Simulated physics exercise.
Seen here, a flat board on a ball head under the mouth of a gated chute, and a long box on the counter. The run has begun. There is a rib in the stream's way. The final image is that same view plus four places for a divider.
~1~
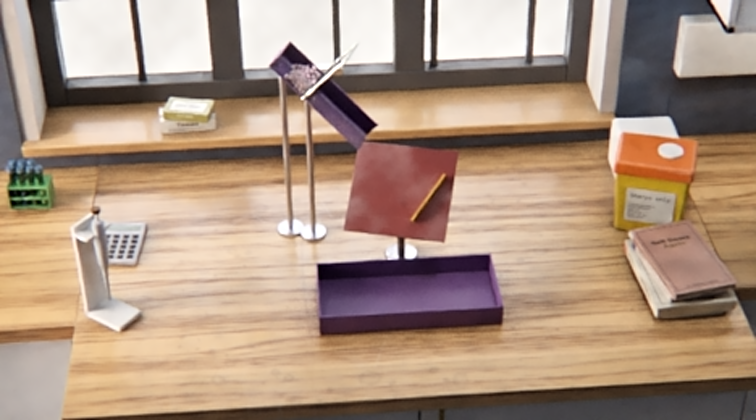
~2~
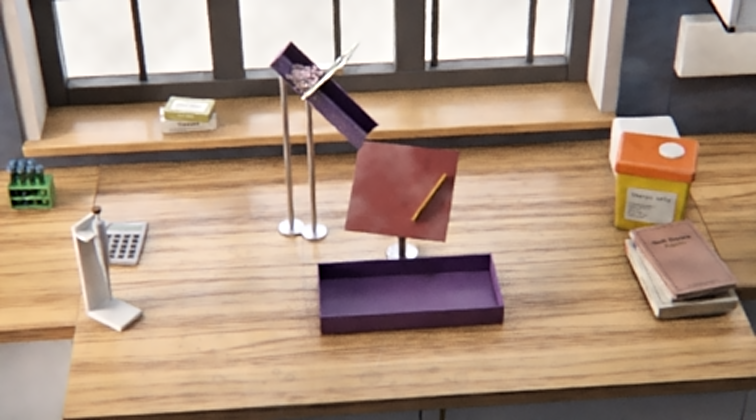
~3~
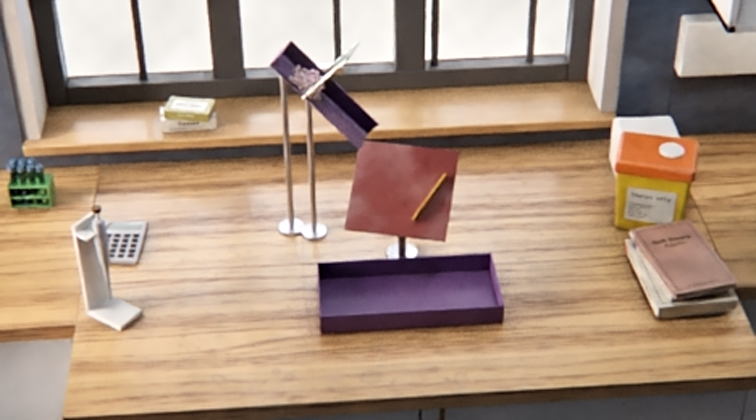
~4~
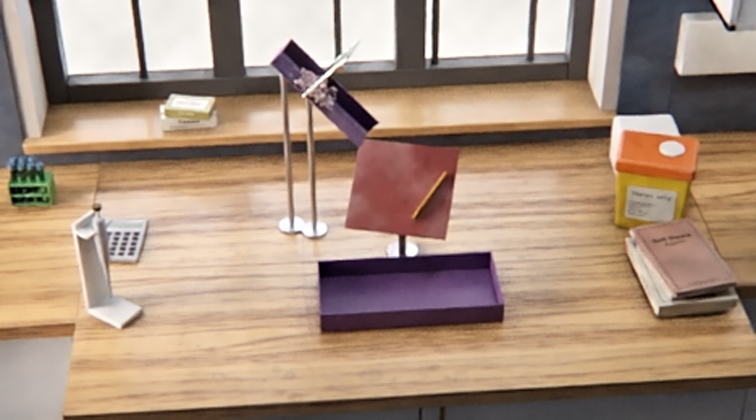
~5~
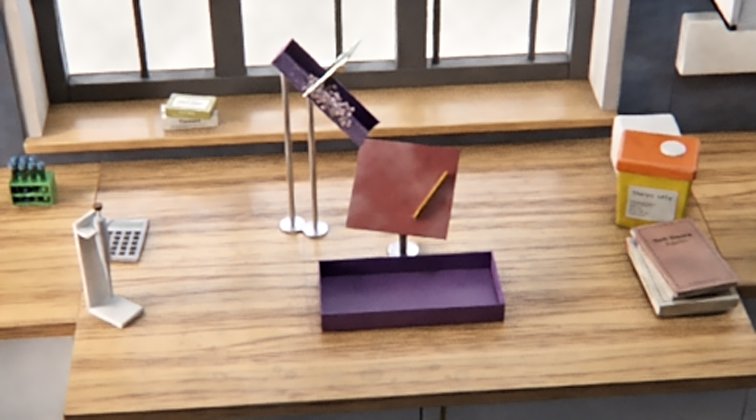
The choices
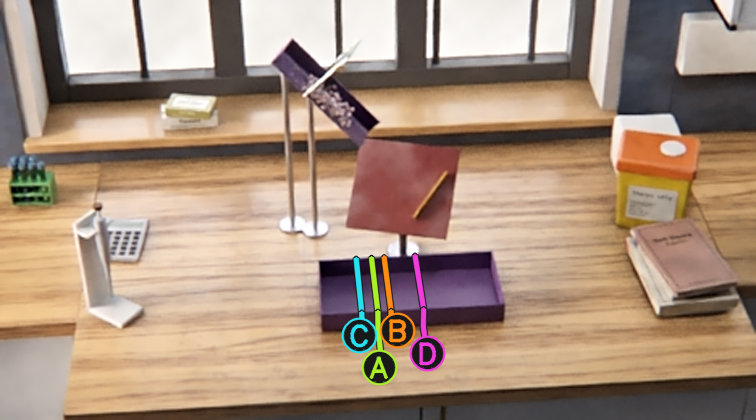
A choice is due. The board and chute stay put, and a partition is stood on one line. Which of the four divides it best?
The answer is line B.
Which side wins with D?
Left.
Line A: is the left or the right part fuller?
Right.
On the marked copy, line A crosses the front rim at (377, 311); line B crosses the front rim at (391, 310); line C crosses the front rim at (361, 312); line D crosses the front rim at (423, 308).
With A, of what is caught, about a tenth on the left of the divider, the larger part on the right.
With B, of what is caught, roughly a third on the left of the divider, roughly two thirds on the right.
With C, of what is caught, about a tenth on the left of the divider, almost all on the right.
With D, of what is caught, almost all on the left of the divider, about a tenth on the right.
